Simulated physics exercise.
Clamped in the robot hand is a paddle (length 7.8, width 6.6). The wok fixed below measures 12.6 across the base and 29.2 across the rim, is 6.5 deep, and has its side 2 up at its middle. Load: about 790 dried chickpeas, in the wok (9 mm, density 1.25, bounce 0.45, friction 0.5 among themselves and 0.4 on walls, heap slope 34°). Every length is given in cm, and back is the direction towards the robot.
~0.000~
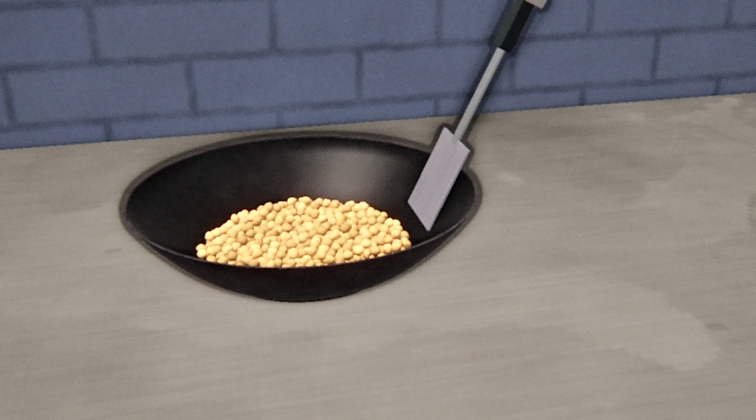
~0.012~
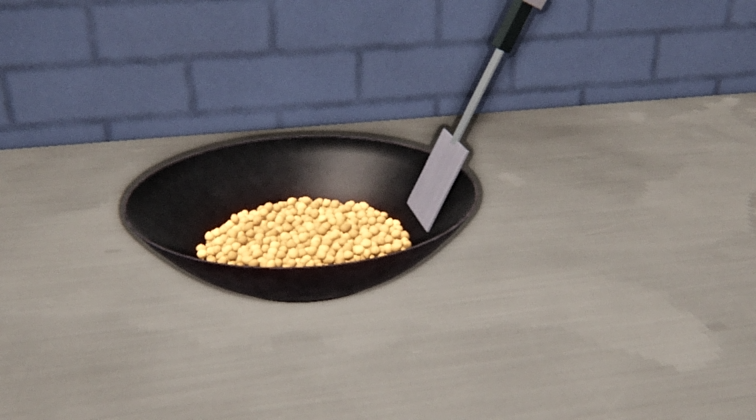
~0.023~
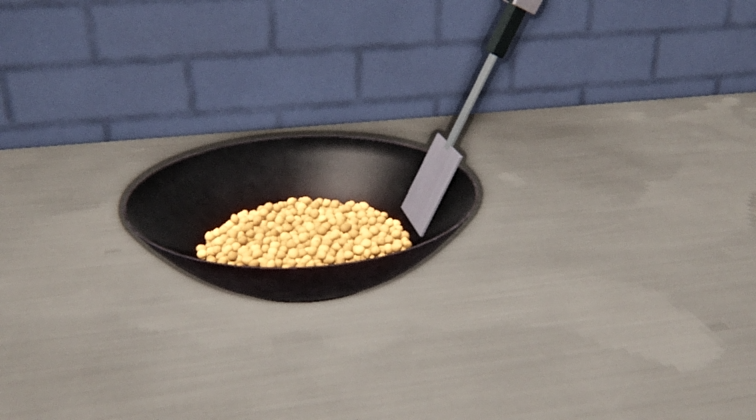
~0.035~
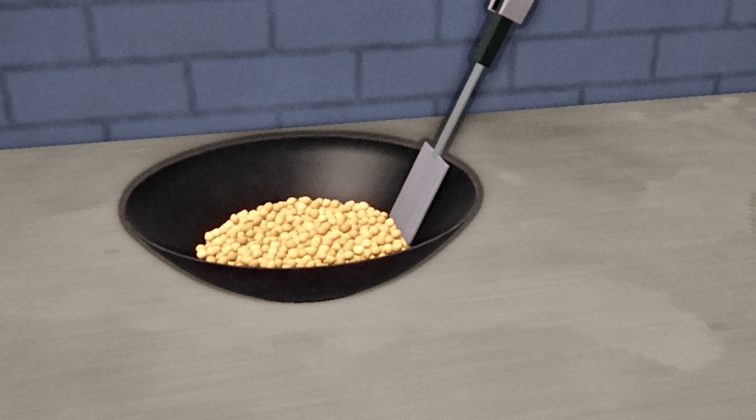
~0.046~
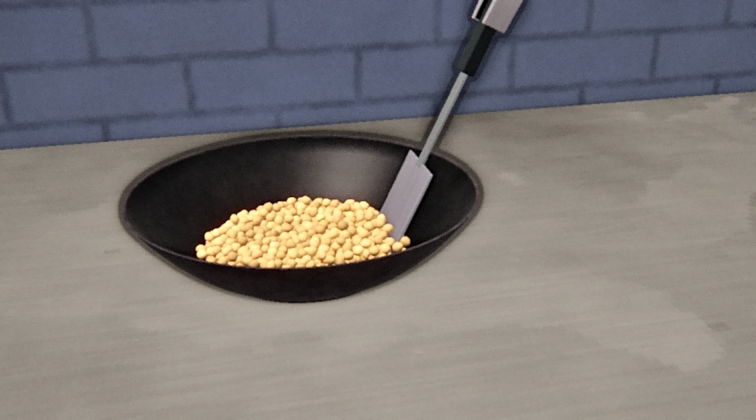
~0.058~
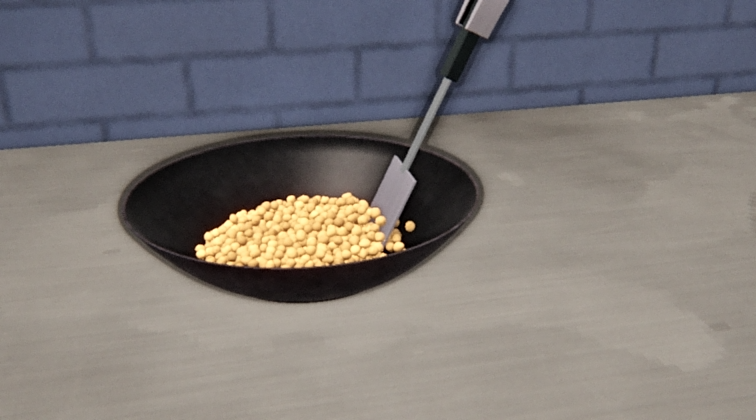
A black wok holding a mound of pale golden chickpeas sits on a grey, faintly streaked surface before a blue brick wall, seen from slightly above by a still camera. A flat grey paddle with a dark handle leans in from the upper right, gripped at its top. It slides left and down into the heap's right edge, nudging a few chickpeas loose.
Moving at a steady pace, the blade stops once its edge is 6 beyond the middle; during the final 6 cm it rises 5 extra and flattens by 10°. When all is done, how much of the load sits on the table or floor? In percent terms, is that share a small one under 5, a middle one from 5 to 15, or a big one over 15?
A middle one.
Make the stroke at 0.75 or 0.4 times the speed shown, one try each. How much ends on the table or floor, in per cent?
Some 5 and 0 per cent.
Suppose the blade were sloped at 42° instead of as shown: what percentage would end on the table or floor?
Estimate for that slope: Some 10 per cent.
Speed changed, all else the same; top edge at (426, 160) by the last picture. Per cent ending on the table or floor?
I'd say around 0 per cent.
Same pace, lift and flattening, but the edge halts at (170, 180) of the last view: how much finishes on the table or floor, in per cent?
Some 25 per cent.
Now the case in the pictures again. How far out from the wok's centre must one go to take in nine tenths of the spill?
85 centimetres, give or take.
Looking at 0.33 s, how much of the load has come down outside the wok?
Around 8 percent.
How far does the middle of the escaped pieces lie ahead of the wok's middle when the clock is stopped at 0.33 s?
Roughly 28 cm.
By 0.09 s, sloping 64°, highest piece 6 above the table; 791 in the wok.
By 0.12 s, sloping 61°, highest piece 8 above the table; 791 in the wok.
By 0.33 s, sloping 54°, highest piece 10 above the table; 708 in the wok, 58 on the table or floor, 25 on the blade or in flight.
By 1.38 s, sloping 54°, highest piece 7 above the table; 708 in the wok, 83 on the table or floor.
Final count, 708 in the wok, 83 on the table or floor. That is 10 % on the table or floor.
